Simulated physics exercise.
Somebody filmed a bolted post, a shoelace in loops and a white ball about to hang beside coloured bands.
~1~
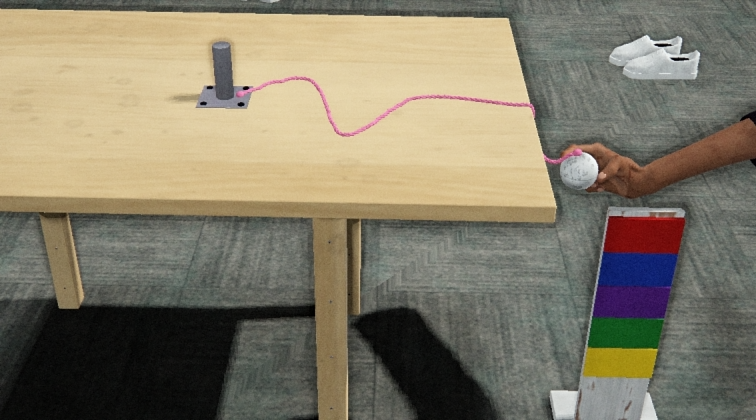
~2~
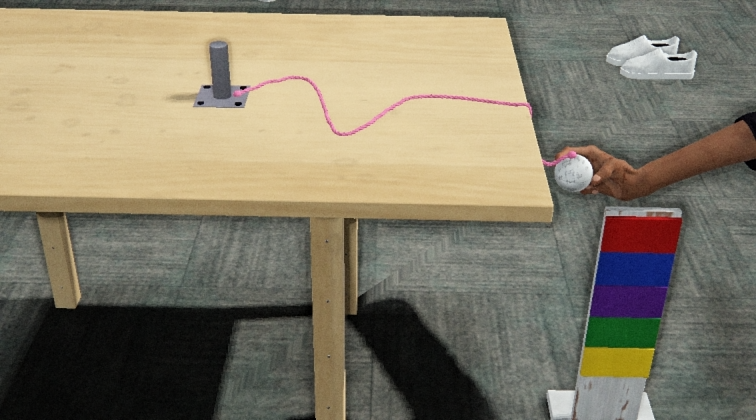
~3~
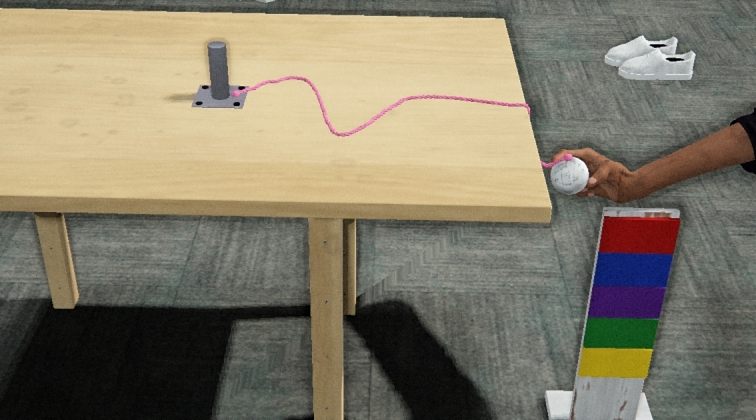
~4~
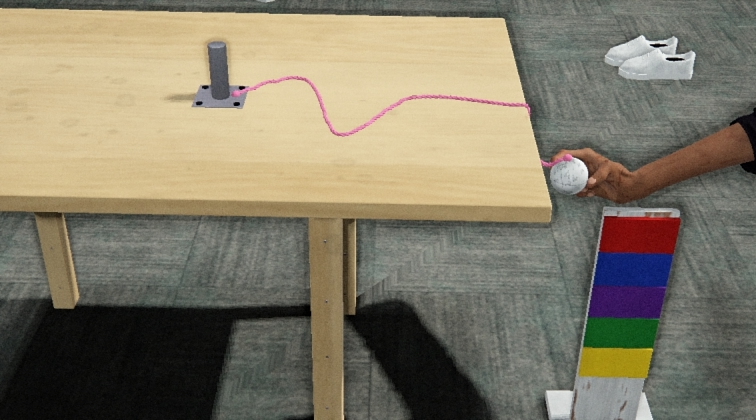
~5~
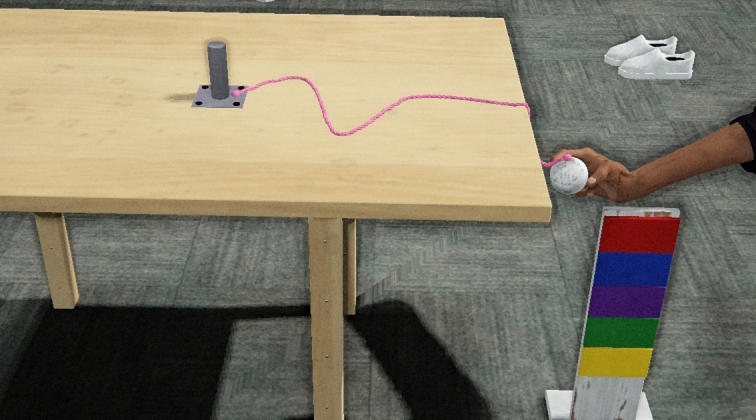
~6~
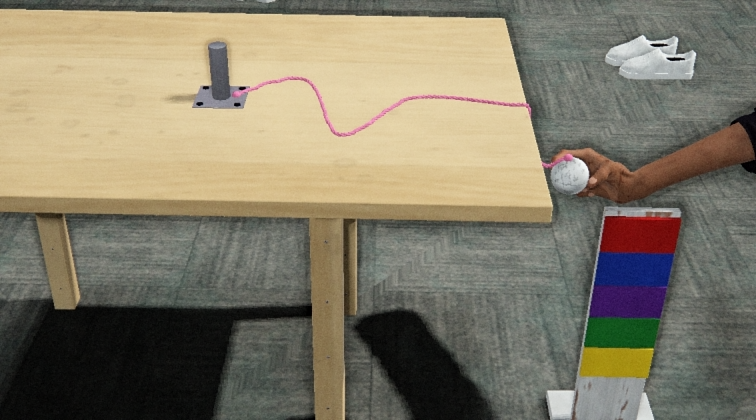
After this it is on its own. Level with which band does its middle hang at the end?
The shoelace holds its middle at green.
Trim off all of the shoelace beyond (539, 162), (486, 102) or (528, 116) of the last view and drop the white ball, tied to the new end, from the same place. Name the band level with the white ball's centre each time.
Taking them in turn: Purple; red; blue.
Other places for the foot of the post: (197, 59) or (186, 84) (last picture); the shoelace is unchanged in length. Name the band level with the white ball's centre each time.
In that order: Purple; purple.
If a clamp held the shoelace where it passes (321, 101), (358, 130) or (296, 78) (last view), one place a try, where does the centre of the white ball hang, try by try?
In that order: (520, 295), (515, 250) and (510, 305).
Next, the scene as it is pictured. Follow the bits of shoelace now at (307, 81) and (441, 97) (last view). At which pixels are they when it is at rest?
The first at (324, 101), the second at (524, 172).
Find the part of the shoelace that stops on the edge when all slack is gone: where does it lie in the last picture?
It lies at about (391, 109).
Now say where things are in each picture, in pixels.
White ball (579, 171); red (645, 237); blue (638, 271); purple (632, 303); green (626, 334); yellow (620, 364), in the first frame.
White ball (573, 173); shoelace through (271, 81) (323, 103) (364, 127) (421, 97) (518, 105), in the second frame.
White ball (570, 175), in the third frame.
White ball (569, 176); shoelace through (270, 82) (322, 103) (362, 127) (420, 97) (517, 106), in the fourth frame.
White ball (569, 175), in the fifth frame.
White ball (570, 176); shoelace through (270, 82) (322, 103) (363, 128) (420, 97) (517, 106), in the sixth frame.
Early on, ball near (485, 325); level with green.
Midway, ball near (523, 327); level with green.
Finally, ball near (505, 327); level with green. At green.
